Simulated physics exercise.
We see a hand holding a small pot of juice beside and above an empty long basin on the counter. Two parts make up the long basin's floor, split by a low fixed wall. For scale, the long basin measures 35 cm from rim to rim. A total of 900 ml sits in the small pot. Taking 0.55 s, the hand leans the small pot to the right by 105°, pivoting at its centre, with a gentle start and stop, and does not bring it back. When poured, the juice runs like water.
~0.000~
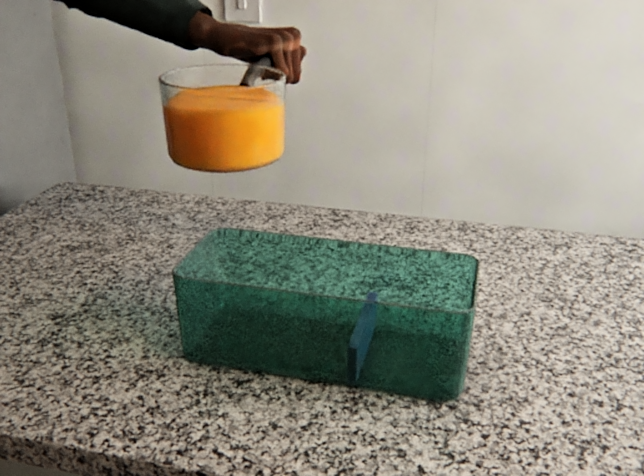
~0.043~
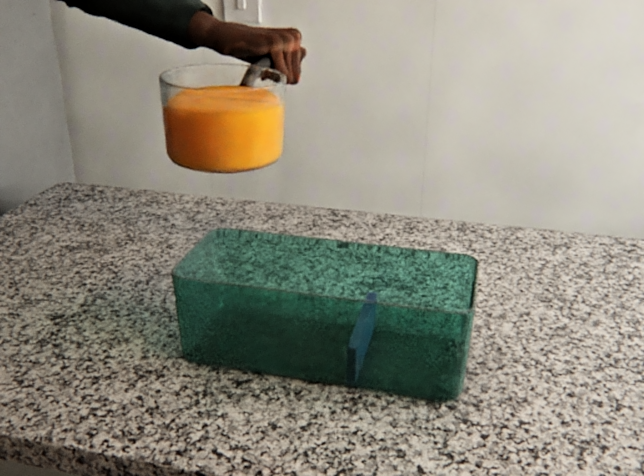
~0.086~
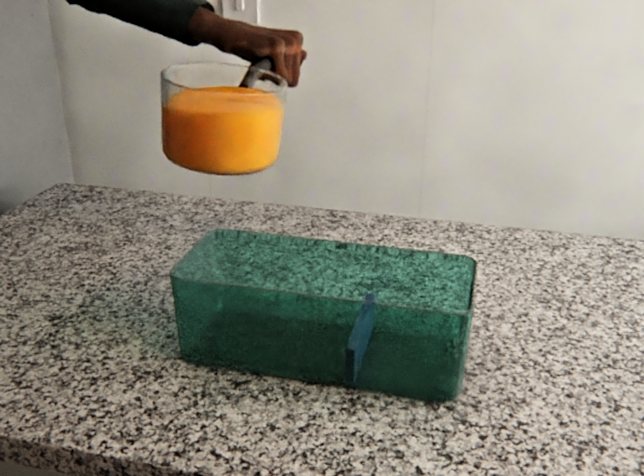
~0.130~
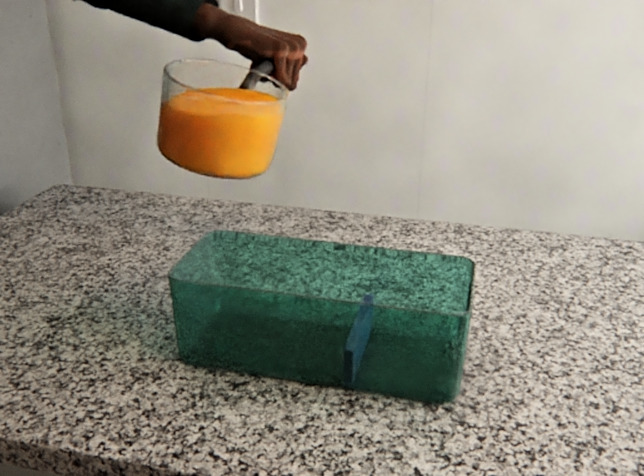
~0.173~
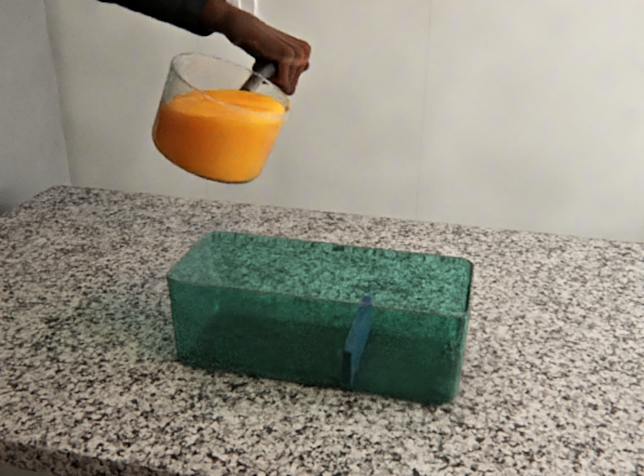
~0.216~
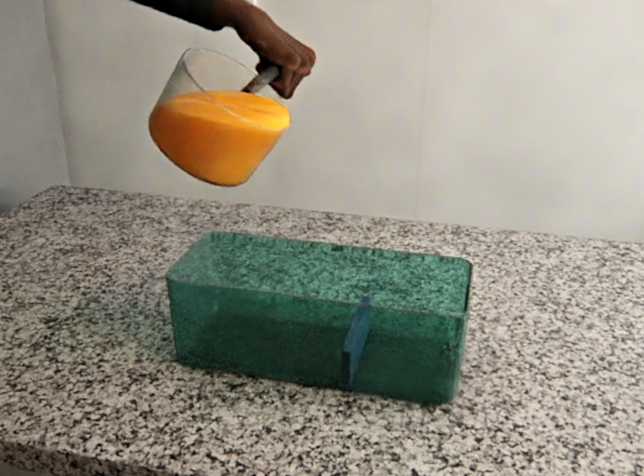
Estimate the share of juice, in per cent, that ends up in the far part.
About 7 per cent.
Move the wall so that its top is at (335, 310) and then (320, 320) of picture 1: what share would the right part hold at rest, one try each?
The first try gives 55 percent and the second 80 percent.
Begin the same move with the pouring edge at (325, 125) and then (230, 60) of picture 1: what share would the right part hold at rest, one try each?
50 per cent first, 10 per cent second.
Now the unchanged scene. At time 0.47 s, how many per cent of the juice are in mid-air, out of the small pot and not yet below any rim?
I'd say close to 48 per cent.
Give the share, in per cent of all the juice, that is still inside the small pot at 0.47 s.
Close to 40 in a hundred.
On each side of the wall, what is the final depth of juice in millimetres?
Some 26 mm on the left and some 4 mm on the right.
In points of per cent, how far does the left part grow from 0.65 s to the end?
12 %.
Then, 0.47 s in, the tilt is 99° and 41 per cent is still to pour, 12 is left of the wall and 0 right of it.
Then, 0.65 s in, the tilt is 105° and 10 per cent is still to pour, 74 is left of the wall and 3 right of it.
Then, 0.84 s in, the tilt is 105° and 2 per cent is still to pour, 79 is left of the wall and 5 right of it.
Then, 1.05 s in, the tilt is 105° and 0 per cent is still to pour, 86 is left of the wall and 6 right of it.
Finally, 87 per cent lies left of the wall, 7 right of it and 6 outside.
